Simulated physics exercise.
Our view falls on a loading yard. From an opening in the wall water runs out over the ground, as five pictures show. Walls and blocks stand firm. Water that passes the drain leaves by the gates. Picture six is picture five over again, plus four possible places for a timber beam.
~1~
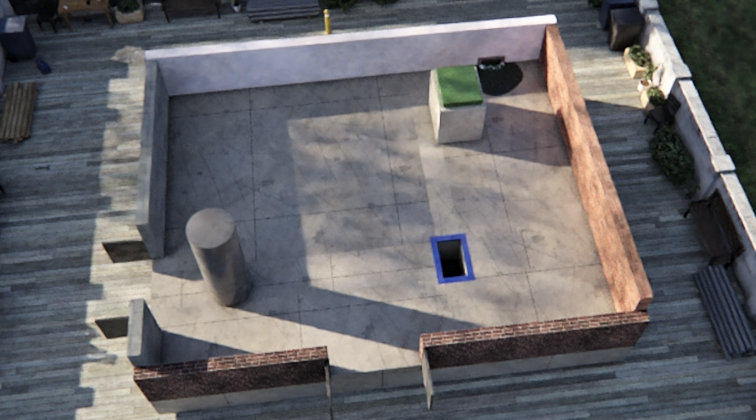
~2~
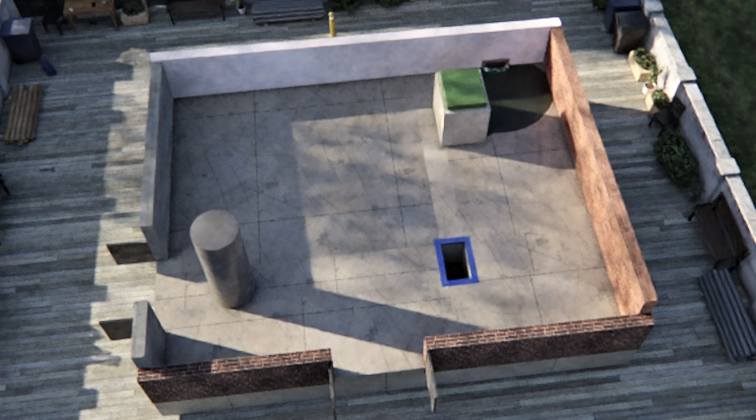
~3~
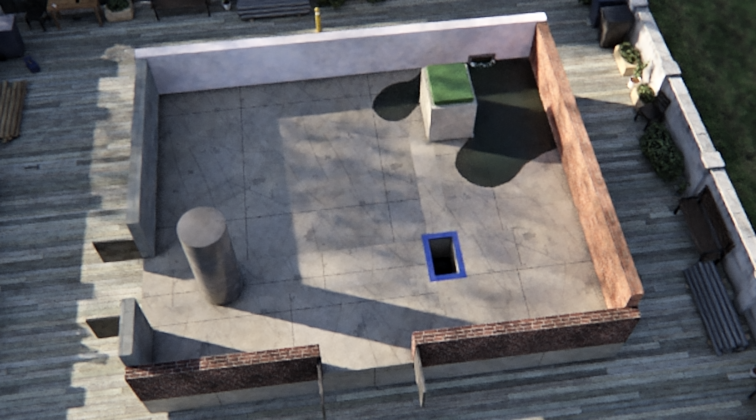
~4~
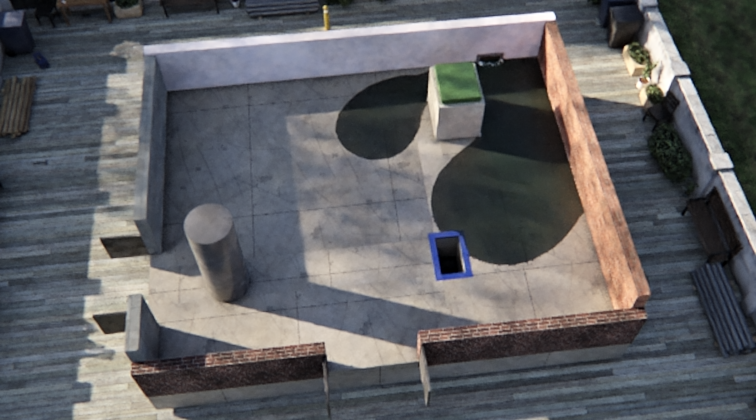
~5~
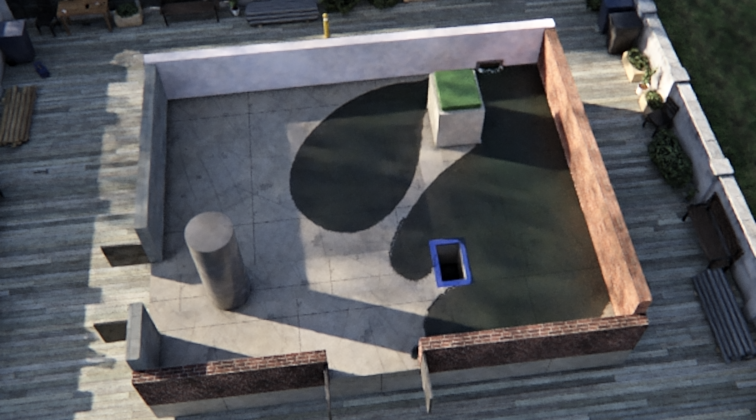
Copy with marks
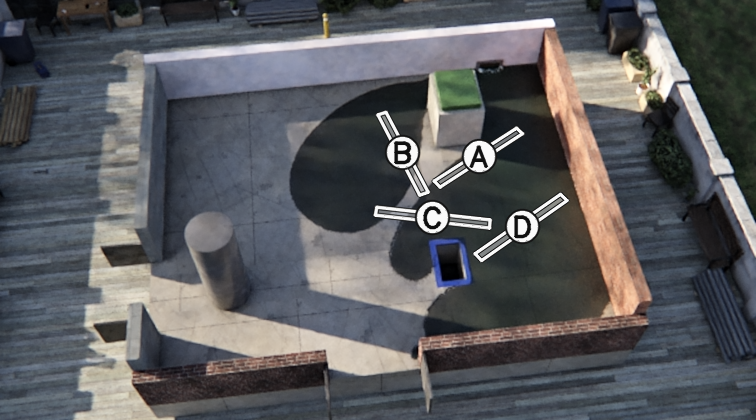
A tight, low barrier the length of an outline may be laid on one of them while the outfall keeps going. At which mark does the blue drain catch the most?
Position D.
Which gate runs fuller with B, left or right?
More leaves on the right.
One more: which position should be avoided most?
That would be C.
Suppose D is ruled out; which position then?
Here it is position B.
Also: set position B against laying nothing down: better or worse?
Position B is better.
On the marked copy, A from (437, 184) to (519, 130); B from (381, 113) to (423, 193); C from (376, 211) to (489, 223); D from (478, 257) to (563, 197).
For position A, about 9 % of the stream goes into the blue drain, about 86 % out by the gates.
For position B, about 25 % of the stream goes into the blue drain, about 63 % out by the gates.
For position C, about 4 % of the stream goes into the blue drain, about 91 % out by the gates.
For position D, about 50 % of the stream goes into the blue drain, about 43 % out by the gates.
